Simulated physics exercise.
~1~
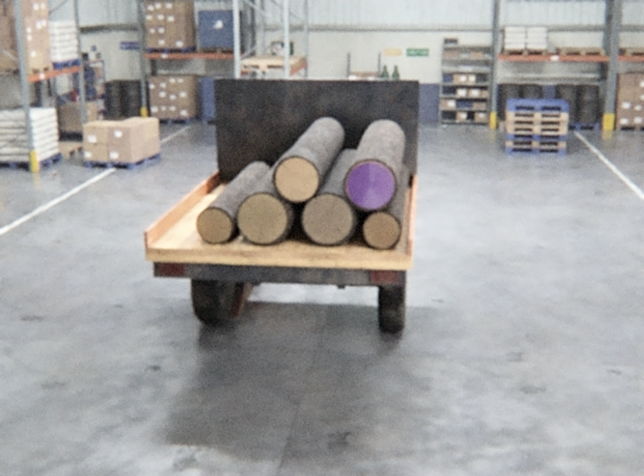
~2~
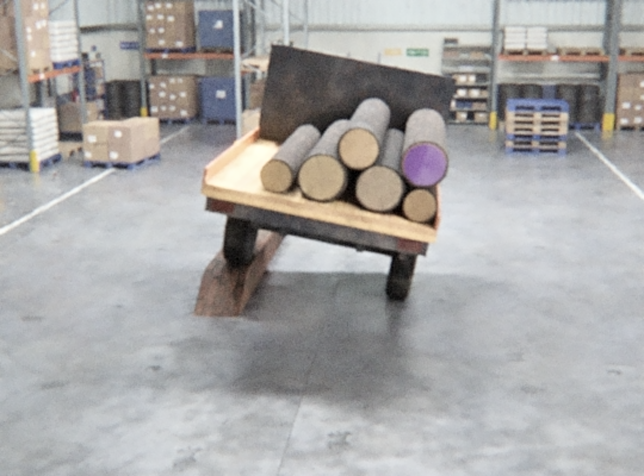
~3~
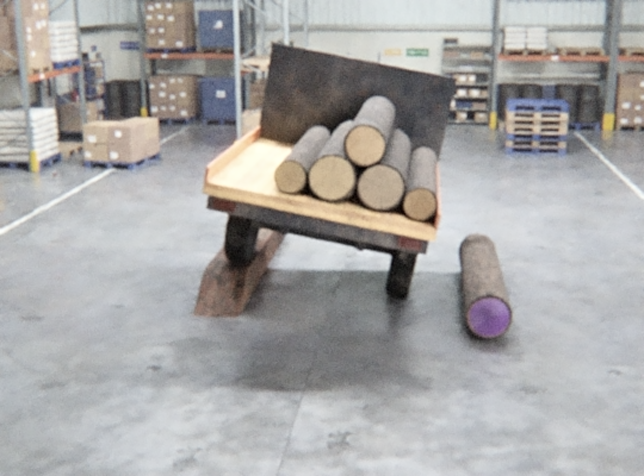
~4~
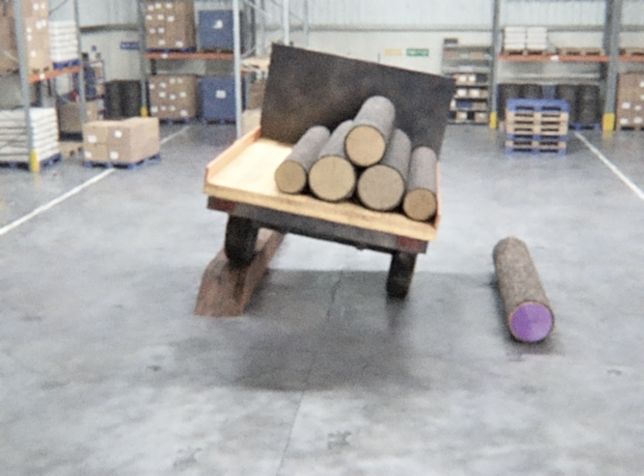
A flat trailer carrying six logs tipped to the right as its left wheel rode up onto a kerb, and the purple-ended log rolled off the right side, dropped to the floor and rolled slightly farther away, while the other five stayed aboard.
